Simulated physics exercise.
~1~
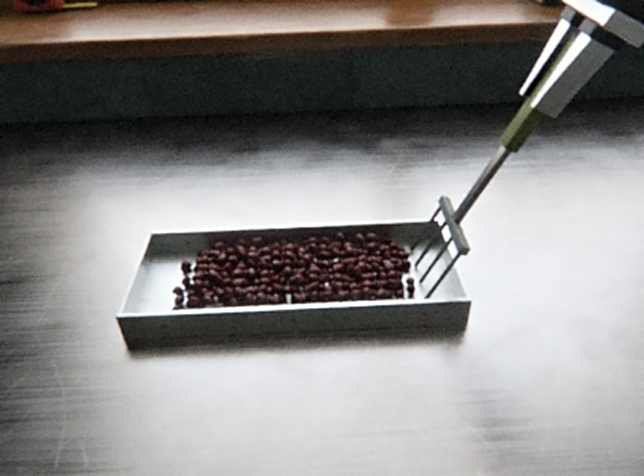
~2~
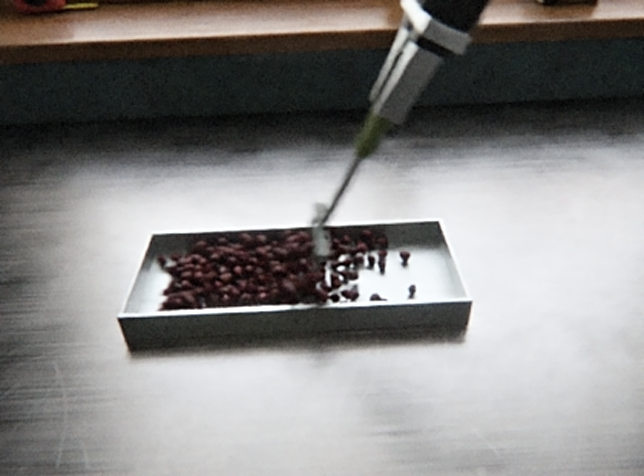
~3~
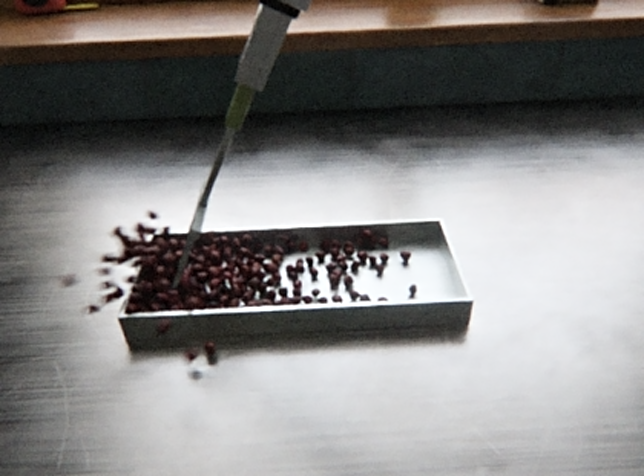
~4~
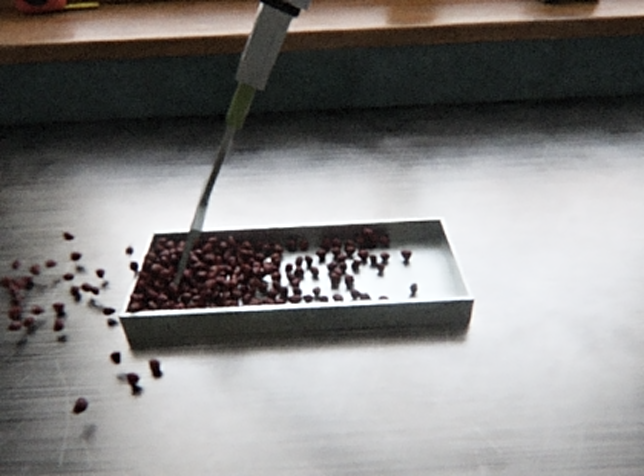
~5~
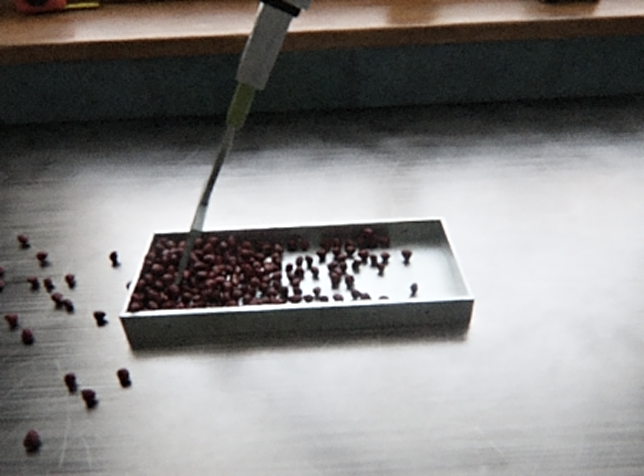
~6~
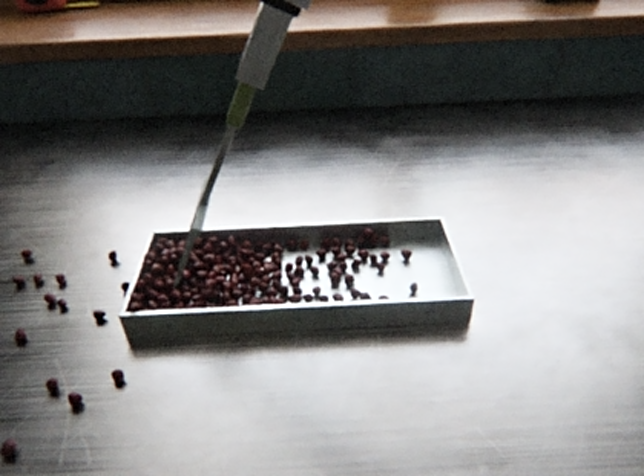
Robot-held fork raking dark red beans leftward along a shallow metal tray, flinging some over the end and scattering them across the table.
